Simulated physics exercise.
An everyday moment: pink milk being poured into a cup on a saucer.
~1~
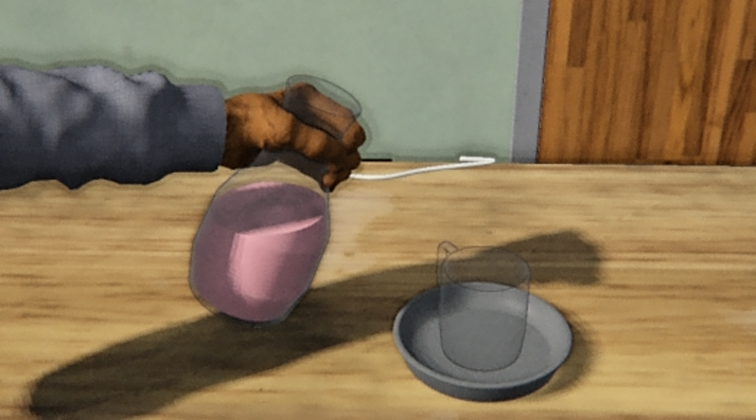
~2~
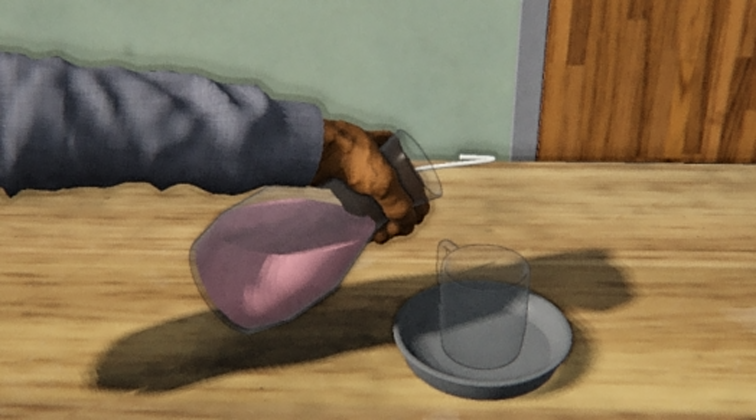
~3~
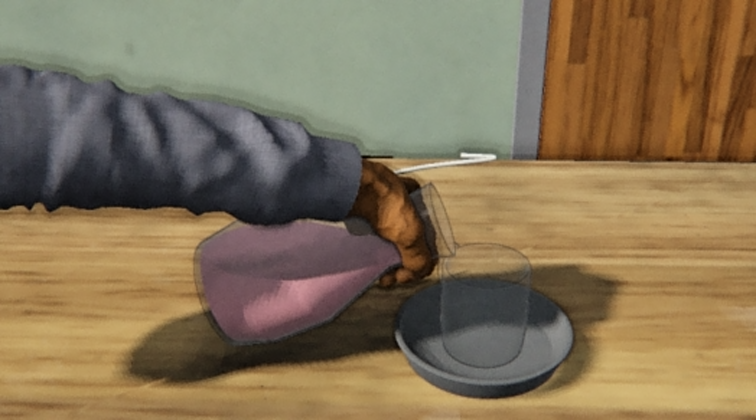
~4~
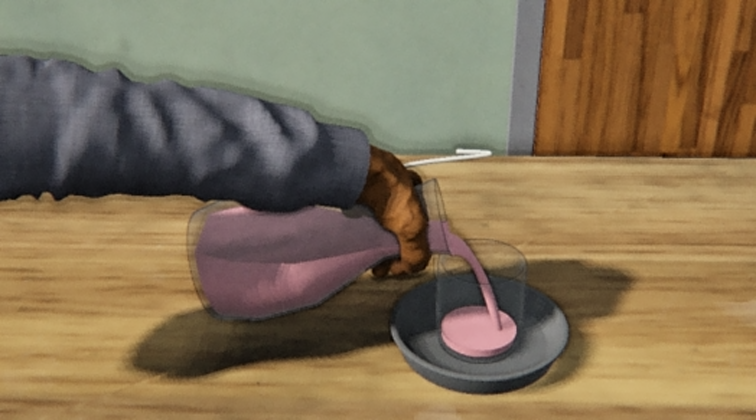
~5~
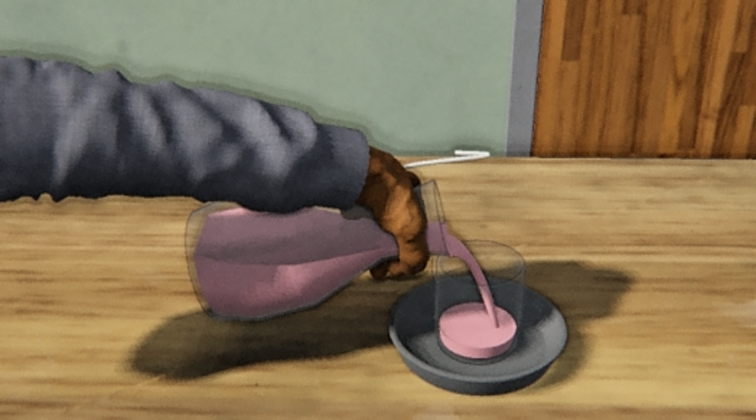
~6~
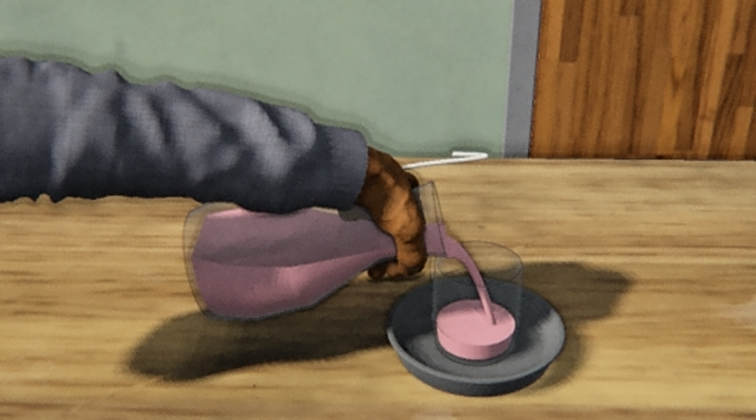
At a wooden table, a hand tilts a carafe and pours pink milk into a cup.
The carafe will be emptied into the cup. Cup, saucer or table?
In the end it overflows cup and saucer.
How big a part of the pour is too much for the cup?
I make it 60 per cent.
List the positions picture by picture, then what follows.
The hand lifts the carafe; carafe (281, 196) tipped 25° with all of its load; cup (484, 306) empty; saucer (487, 389) dry, in the first frame.
The carafe is brought over; carafe (323, 225) tipped 55° with all of its load; cup (484, 304) empty, in the second frame.
The carafe is brought over; carafe (332, 255) tipped 70° with all of its load; cup (485, 303) empty, in the third frame.
A stream runs into the cup; carafe (327, 240) tipped 75° with nearly all of its load; cup nearly empty, surface at (479, 328), in the fourth frame.
A stream runs into the cup; carafe (326, 241) tipped 75° with nearly all of its load; cup (479, 300) nearly empty, in the fifth frame.
A stream runs into the cup; carafe (323, 241) tipped 75° with nearly all of its load; cup about a quarter full, surface at (475, 323); saucer (481, 383) dry, in the sixth frame.
Soon after, the cup is full to the brim; the saucer is wet, with room to spare.
Later, the cup is full to the brim; the saucer is full and running over.
In the end, the cup is full to the brim; the saucer is full and running over.
